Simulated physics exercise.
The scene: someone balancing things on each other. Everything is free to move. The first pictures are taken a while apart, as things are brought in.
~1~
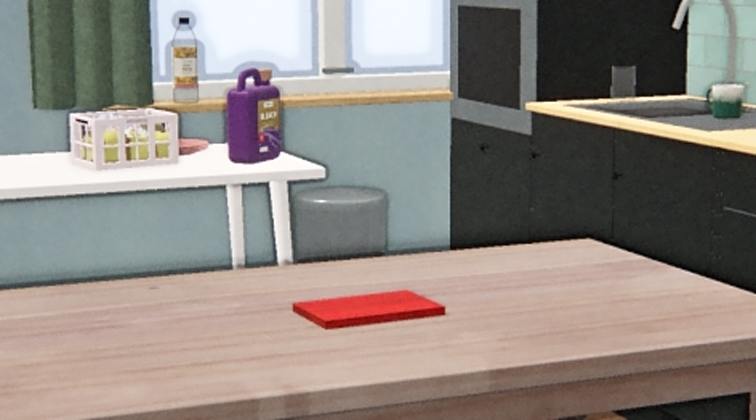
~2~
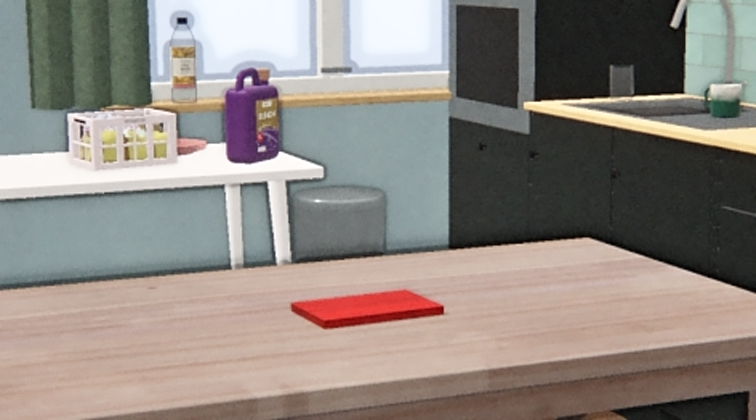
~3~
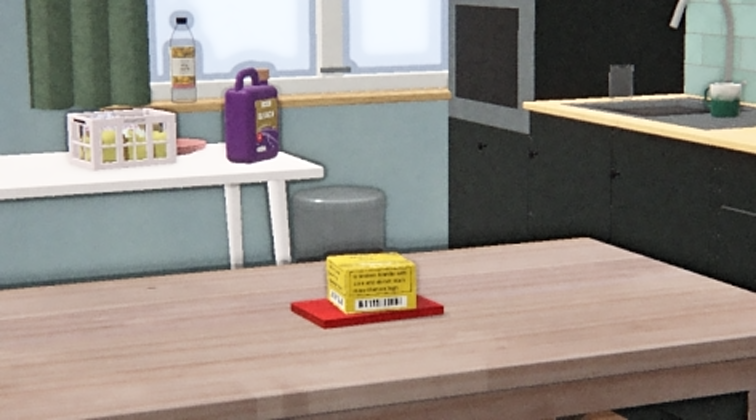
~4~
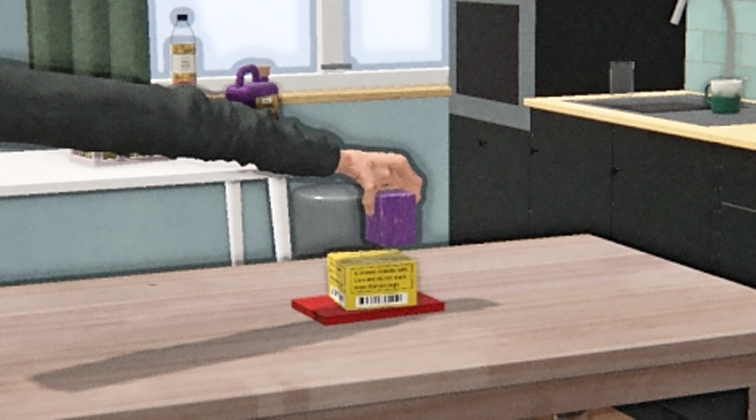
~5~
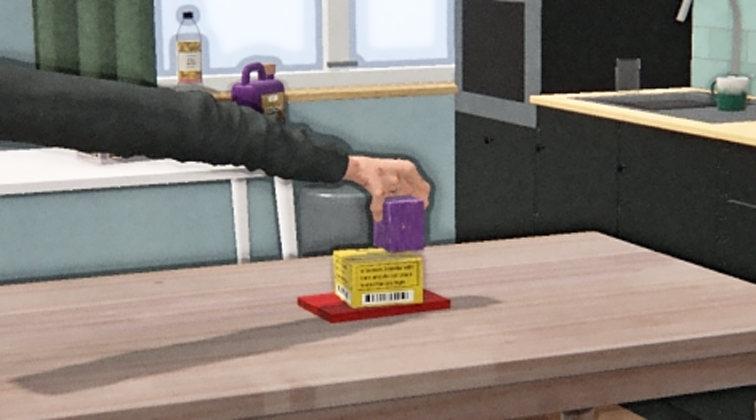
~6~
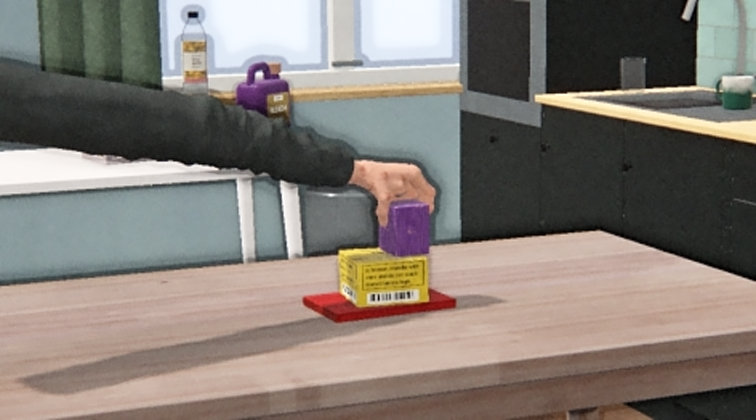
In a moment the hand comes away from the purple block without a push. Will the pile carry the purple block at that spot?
Here the pile stays up.
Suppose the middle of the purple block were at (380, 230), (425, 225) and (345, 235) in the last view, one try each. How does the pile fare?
In the first case it holds; in the second case it loses its balance; in the third case it loses its balance.
Then, 0.50 s on from there, no change.
Then, 1.10 s on from there, things are still on the move.
Then, 2.00 s on from there, no change.
Then, 2.70 s on from there, purple block resting near (407, 227).
In the end, all 3 unmoved. At the end, from the last picture's camera, purple block near (407, 227). The pile holds.
